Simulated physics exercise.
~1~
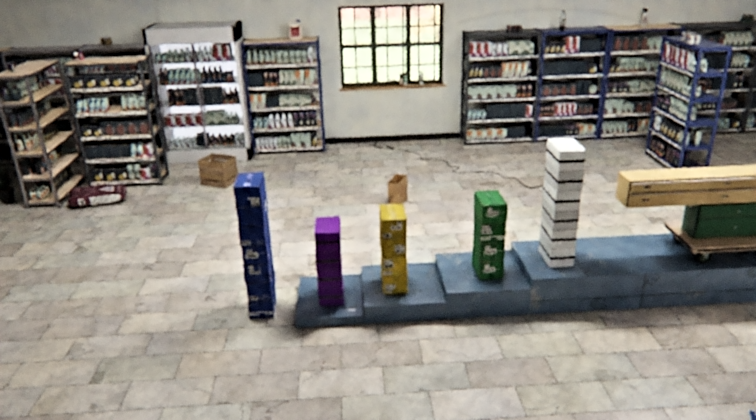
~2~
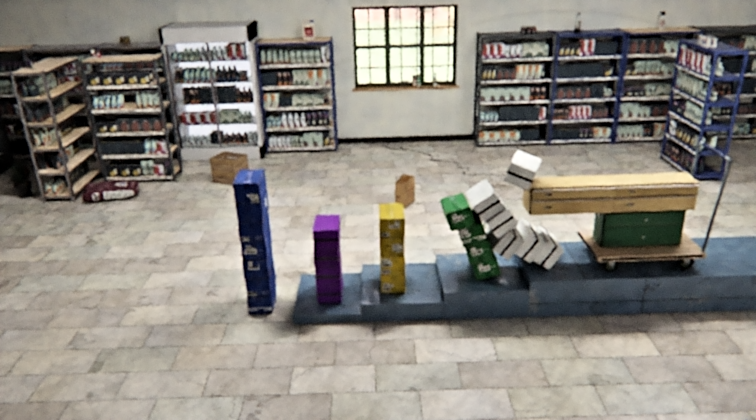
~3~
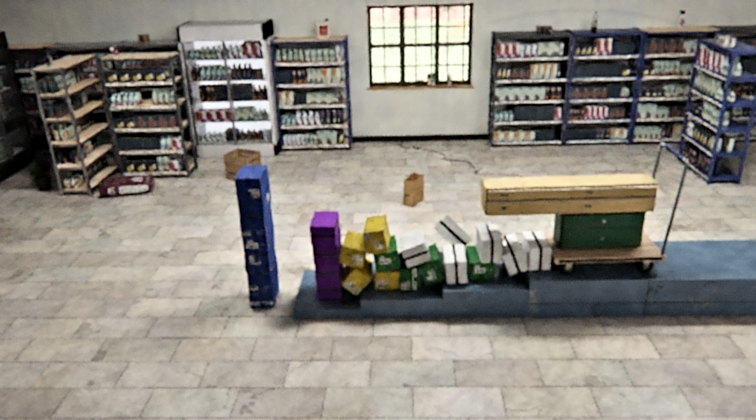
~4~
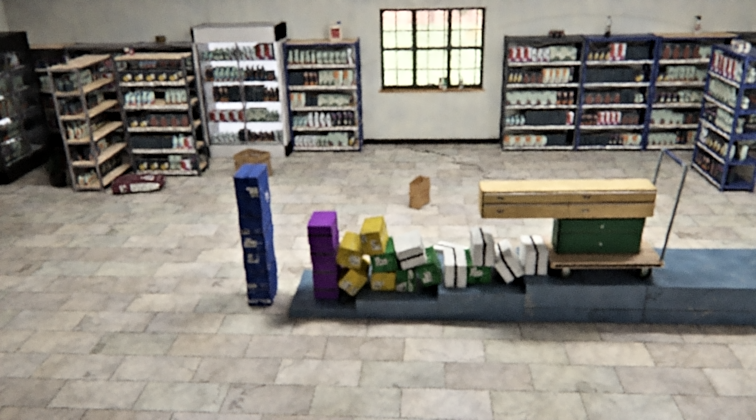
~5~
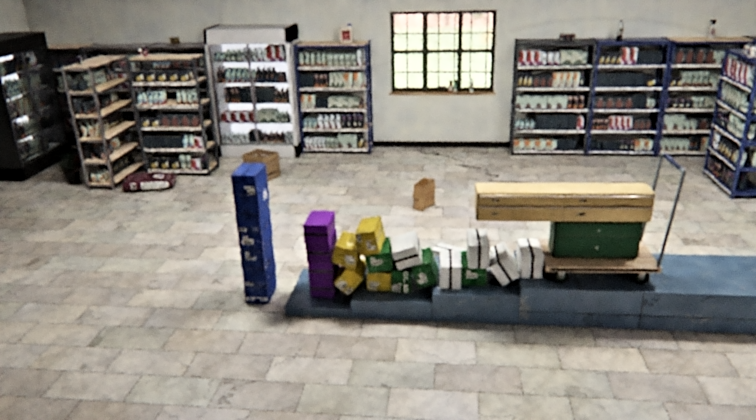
In a shop-like hall with tiled floor, shelves of bottles and a barred window along the back wall, seen from slightly above by a slowly drifting camera, five upright stacks stand in a row. From left to right they are blue, purple, yellow, green and white, most of them on low blue-grey steps. A trolley carrying a green chest and a long wooden case rolls in from the right, and the white stack breaks apart leftward into the green one. The green and yellow stacks topple in turn, spilling along the steps. The trolley stops behind the heap, while the purple and blue stacks remain standing.
